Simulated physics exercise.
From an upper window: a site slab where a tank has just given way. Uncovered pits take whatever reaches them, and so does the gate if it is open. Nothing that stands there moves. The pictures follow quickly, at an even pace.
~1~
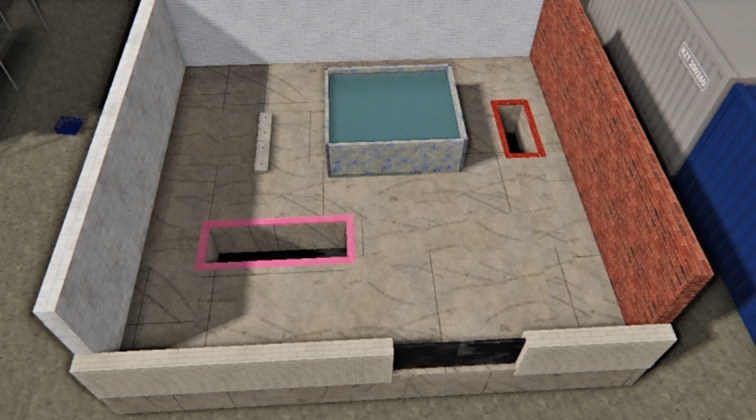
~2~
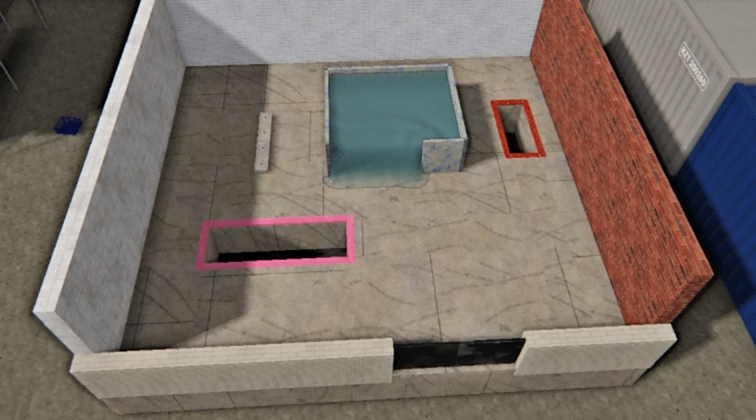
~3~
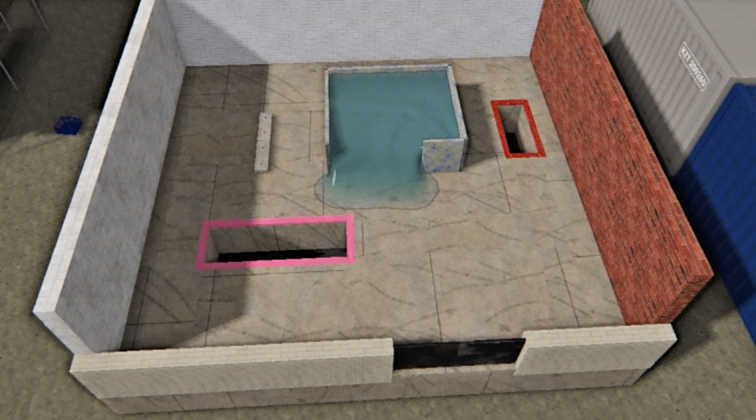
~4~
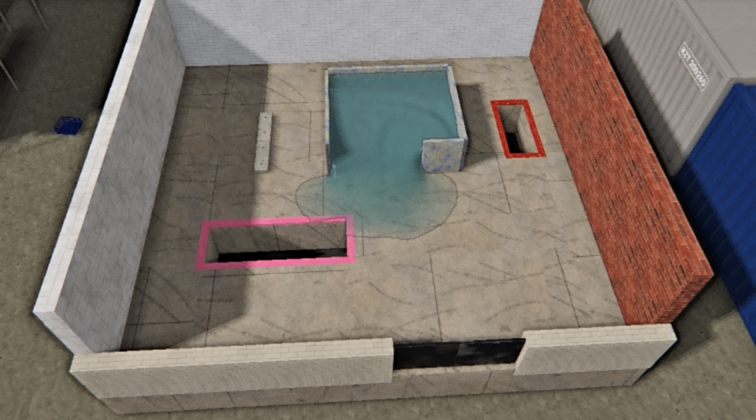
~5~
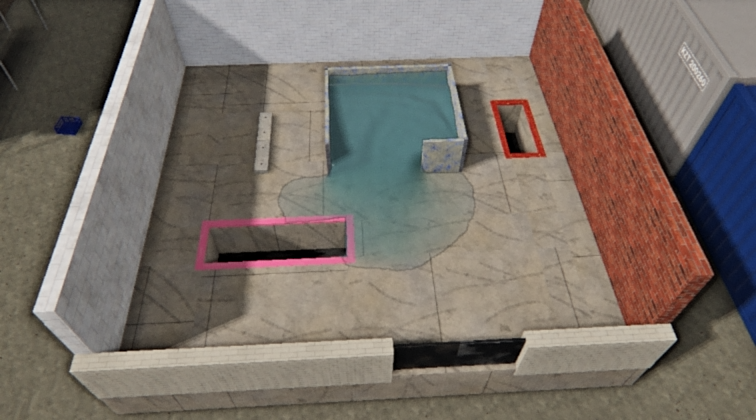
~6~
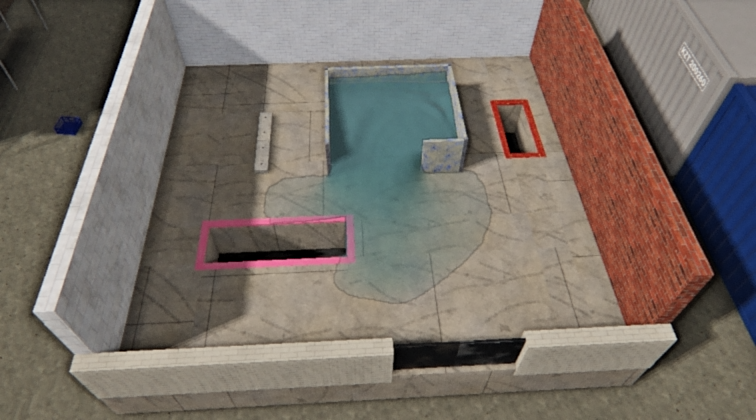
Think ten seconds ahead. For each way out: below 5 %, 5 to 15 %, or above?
In the end: The gate takes less than 5 %; the pink pit takes more than 15 %; the red pit takes from 5 to 15 %.
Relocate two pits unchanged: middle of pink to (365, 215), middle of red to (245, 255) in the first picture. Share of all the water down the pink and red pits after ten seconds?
Parts in a hundred: Pink 90, red 0.
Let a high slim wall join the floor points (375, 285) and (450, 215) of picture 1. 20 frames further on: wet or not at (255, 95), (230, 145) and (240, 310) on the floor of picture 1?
In turn: Dry, free of water, covered.
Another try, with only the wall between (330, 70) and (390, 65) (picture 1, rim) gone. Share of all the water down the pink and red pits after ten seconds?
Per cent: Pink 15, red 20.
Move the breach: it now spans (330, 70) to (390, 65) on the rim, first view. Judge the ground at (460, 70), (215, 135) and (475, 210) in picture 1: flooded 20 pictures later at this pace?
One after the other: Flooded, under water, clear.
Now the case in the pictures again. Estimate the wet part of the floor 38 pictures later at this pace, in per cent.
Close to 70 %.
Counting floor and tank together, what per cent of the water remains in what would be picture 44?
Near 66 in a hundred.
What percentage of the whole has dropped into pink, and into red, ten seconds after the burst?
About 38 and 6 per cent.
A moment on, water covers 25 % of the floor; the gate 0 %, the pink pit 7 %, the red pit 0 %.
Next, water covers 30 % of the floor; the gate 0 %, the pink pit 16 %, the red pit 0 %.
Then, water covers 40 % of the floor; the gate 0 %, the pink pit 23 %, the red pit 0 %.
Later, water covers 70 % of the floor; the gate 0 %, the pink pit 31 %, the red pit 2 %.
In the end, water covers 85 % of the floor; the gate 0 %, the pink pit 39 %, the red pit 7 %.
